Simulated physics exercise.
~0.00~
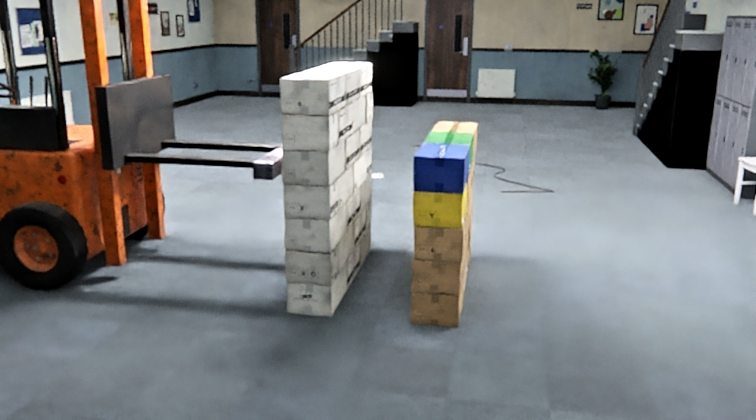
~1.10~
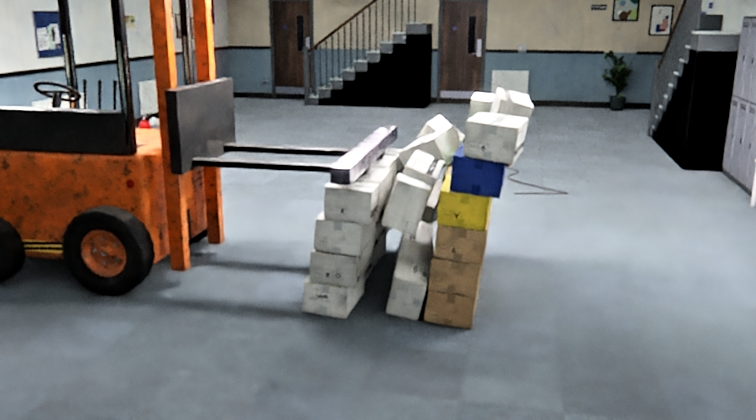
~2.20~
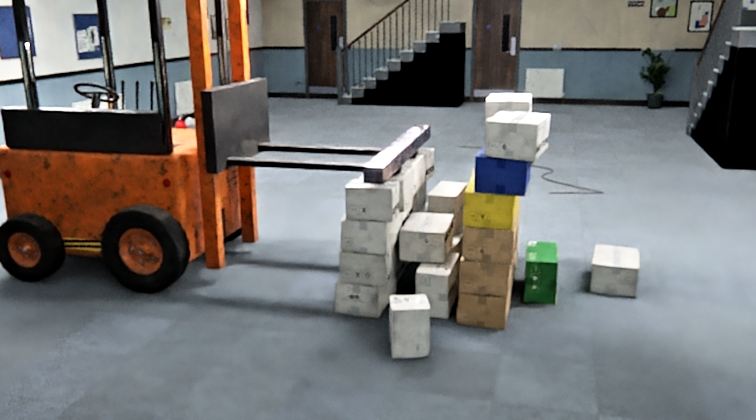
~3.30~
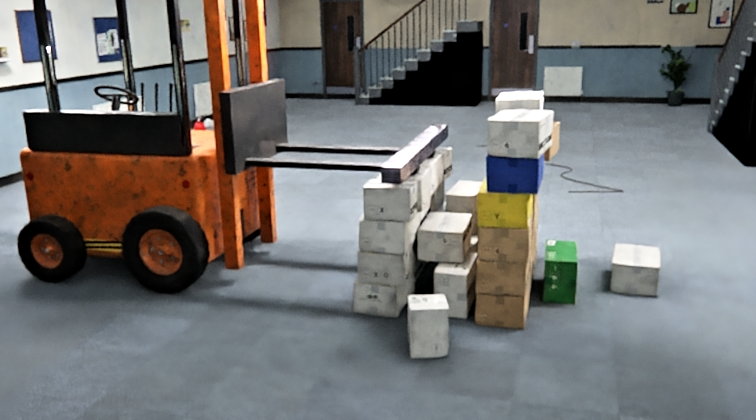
To begin with, an orange forklift with a beam across its forks faces a wall of pale cartons, with a lower brown stack bearing blue, yellow and green cartons just beyond. The truck drives right and the beam pushes into the upper part of the pale wall. Its upper cartons topple against the second stack, some landing on top of it. The green carton drops to the floor on the far side, and pale cartons land nearby. Finally the truck stands still, with the lower pale rows and most of the brown stack upright, the blue carton still above the yellow beneath pale ones.
